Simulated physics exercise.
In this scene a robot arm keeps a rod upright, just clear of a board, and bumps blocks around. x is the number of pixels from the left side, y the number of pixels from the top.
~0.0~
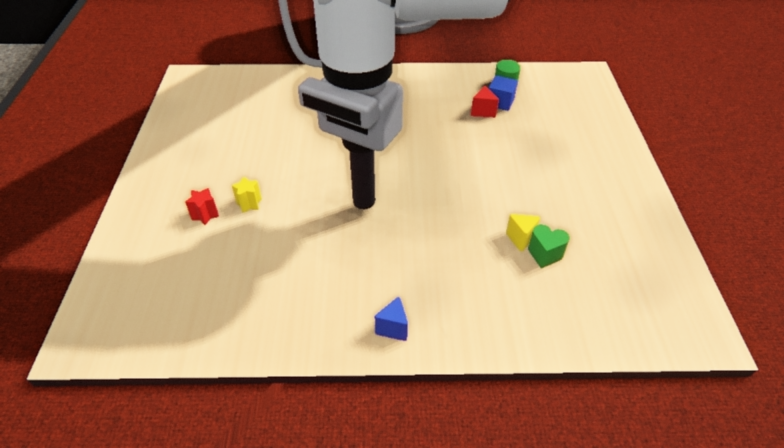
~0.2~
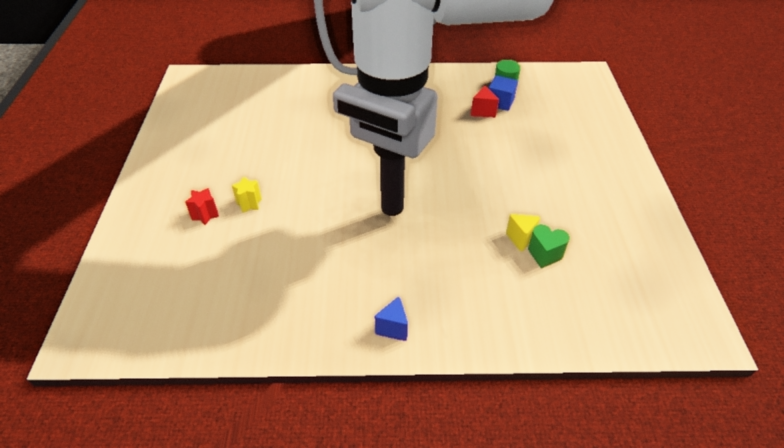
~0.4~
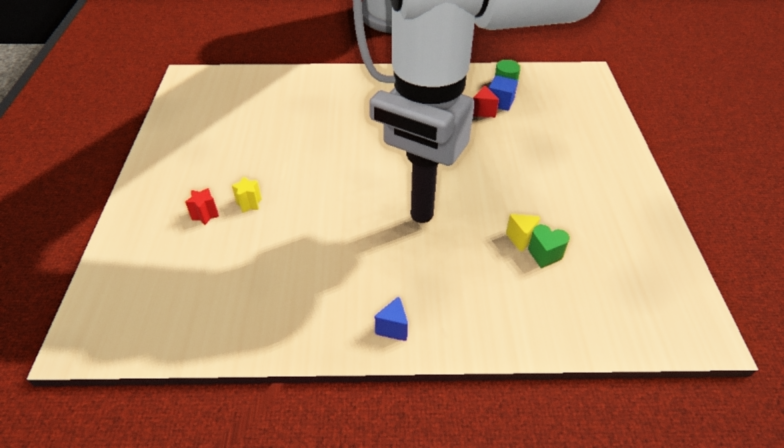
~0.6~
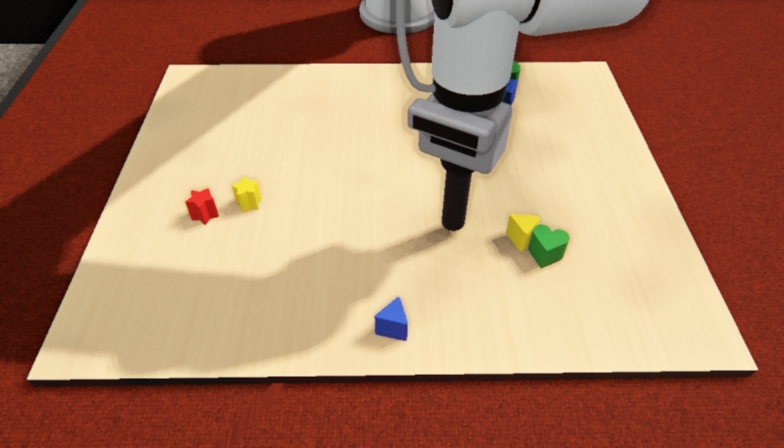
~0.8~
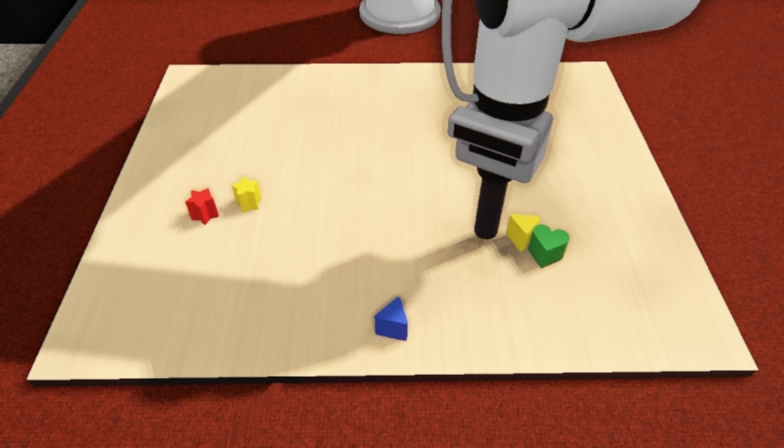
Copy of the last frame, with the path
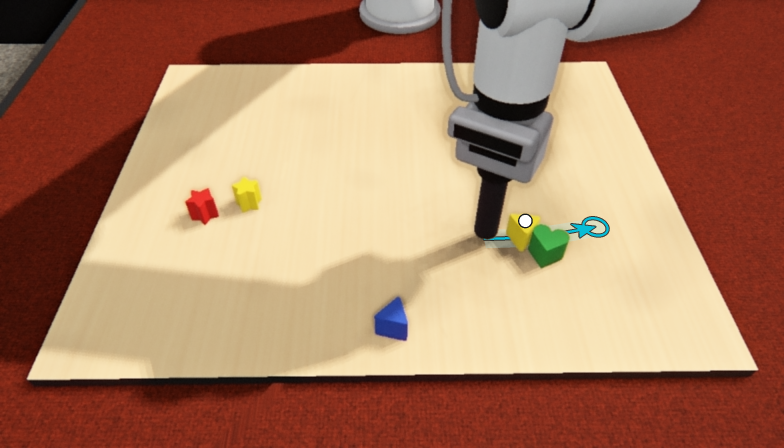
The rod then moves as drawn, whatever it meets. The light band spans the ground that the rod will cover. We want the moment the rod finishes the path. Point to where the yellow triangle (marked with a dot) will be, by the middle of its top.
The middle of its top is at (625, 217).
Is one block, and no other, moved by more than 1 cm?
No, that is not how it ends up.
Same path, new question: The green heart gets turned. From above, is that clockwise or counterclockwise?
In a top view, it turns clockwise.
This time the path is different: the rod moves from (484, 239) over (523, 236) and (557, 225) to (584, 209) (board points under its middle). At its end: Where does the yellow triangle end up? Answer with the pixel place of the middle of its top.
Expect it around (586, 217).
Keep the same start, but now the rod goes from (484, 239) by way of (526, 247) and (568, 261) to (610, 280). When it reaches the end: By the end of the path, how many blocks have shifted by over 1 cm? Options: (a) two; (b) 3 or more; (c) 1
The answer is a.
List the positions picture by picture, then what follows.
The first frame shows rod tip at (364, 203); block tops, yellow triangle at (525, 221); green heart at (551, 236).
The second frame shows rod at (392, 209); blocks unchanged.
The third frame shows rod at (422, 216); blocks unchanged.
The fourth frame shows rod at (453, 224); blocks unchanged.
The fifth frame shows rod at (486, 232); yellow triangle at (525, 221); green heart at (551, 236).
Path on the board, from (484, 239) by way of (523, 237) and (560, 233) to (596, 227); the dot is on the yellow triangle.
What follows on the original path. One third of the way, rod at (525, 231); yellow triangle at (550, 218), turned 25° clockwise; green heart at (561, 240), turned 40° clockwise.
Two thirds of the way, rod at (563, 226); yellow triangle at (590, 217), turned 45° clockwise; green heart at (565, 241), turned 65° clockwise.
At the end, rod at (598, 220); yellow triangle at (625, 217), turned 65° clockwise; green heart at (565, 241), turned 65° clockwise.
